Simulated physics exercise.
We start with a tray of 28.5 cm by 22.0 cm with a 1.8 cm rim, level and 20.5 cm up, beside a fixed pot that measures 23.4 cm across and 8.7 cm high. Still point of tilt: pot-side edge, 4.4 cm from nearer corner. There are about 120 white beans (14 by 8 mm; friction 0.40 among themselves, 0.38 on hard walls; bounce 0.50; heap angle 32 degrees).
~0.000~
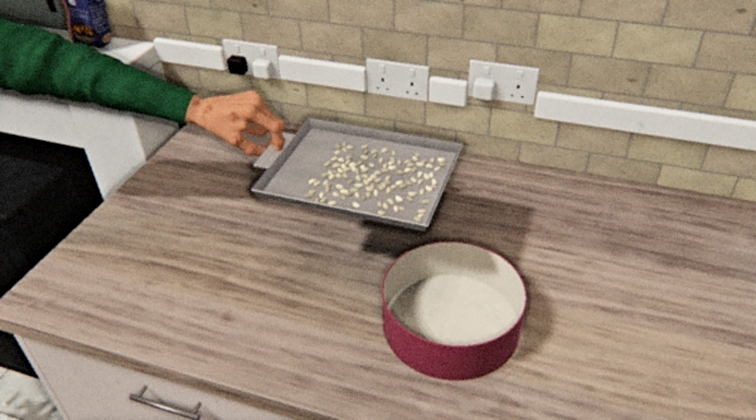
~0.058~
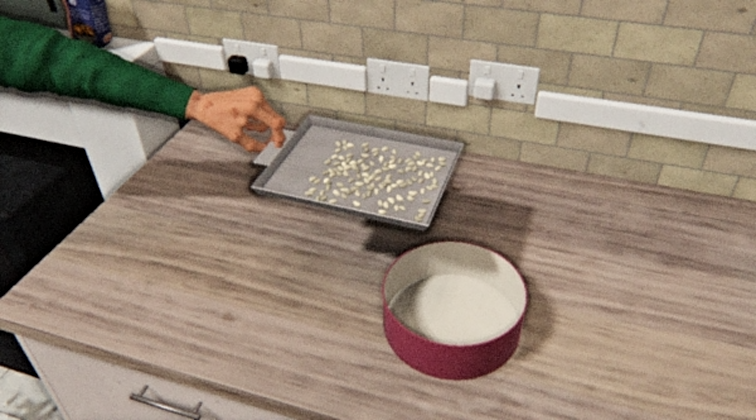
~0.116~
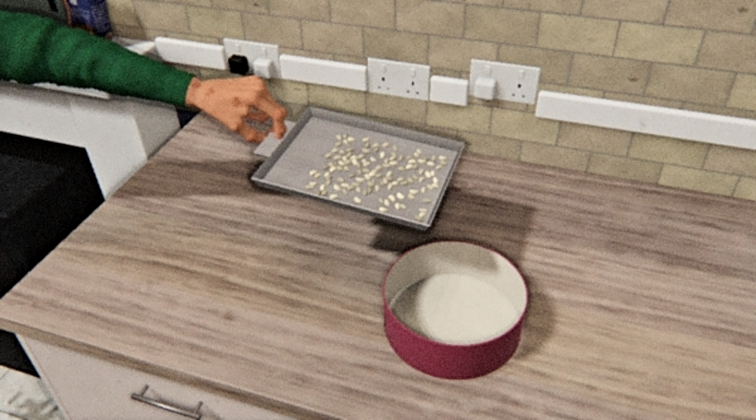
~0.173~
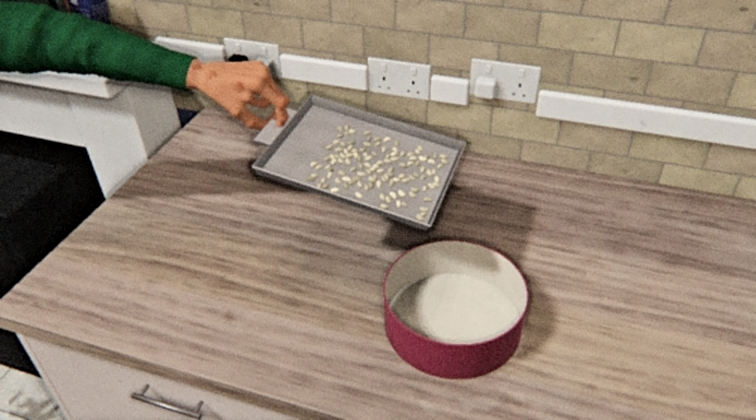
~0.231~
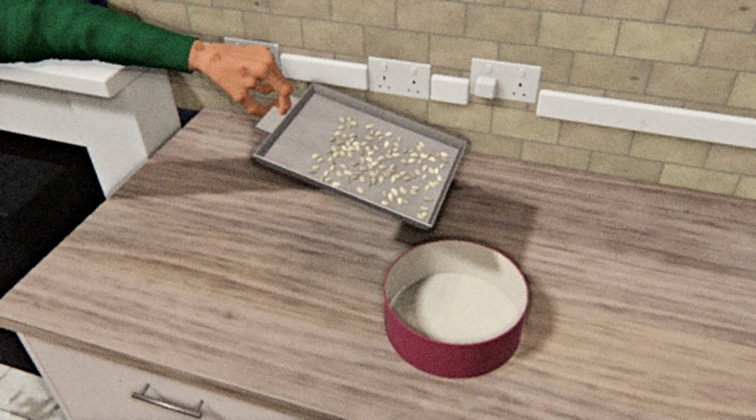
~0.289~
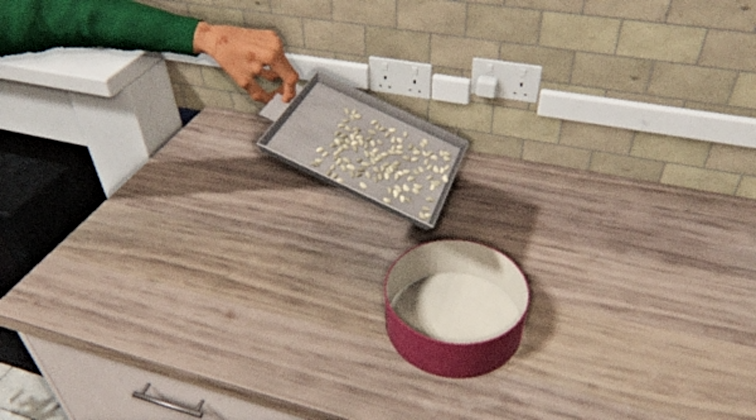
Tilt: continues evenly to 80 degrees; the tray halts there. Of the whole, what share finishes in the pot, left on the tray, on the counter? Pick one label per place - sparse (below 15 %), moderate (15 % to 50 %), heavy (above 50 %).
Pot: Heavy; left on the tray: Sparse; counter: Moderate.
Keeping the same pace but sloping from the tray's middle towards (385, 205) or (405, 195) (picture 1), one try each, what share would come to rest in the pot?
I'd put it at roughly 100 per cent for the first tilt and roughly 100 per cent for the second.
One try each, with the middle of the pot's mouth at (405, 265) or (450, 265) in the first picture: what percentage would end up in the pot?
Close to 65 in a hundred, then close to 85 in a hundred.
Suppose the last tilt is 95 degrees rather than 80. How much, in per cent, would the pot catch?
That would be around 75 percent.
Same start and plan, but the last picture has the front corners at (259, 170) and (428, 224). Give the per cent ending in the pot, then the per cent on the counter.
Final per cent - pot 100, counter 0.
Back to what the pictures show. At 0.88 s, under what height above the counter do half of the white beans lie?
Roughly 22 centimetres, give or take.
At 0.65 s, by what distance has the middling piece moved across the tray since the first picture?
It has moved some 9 cm from its start.
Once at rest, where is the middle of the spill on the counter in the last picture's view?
(481, 257), roughly.
After 0.65 s, tilt 49 degrees; the tray holds 100 %, the pot 0 %.
After 0.88 s, tilt 68 degrees; the tray holds 80 %, the pot 10 %.
After 1.23 s, tilt 80 degrees; the tray holds 20 %, the pot 45 %.
In the end, at 2.6 s, pot 70 %, tray 5 %, counter 25 %.
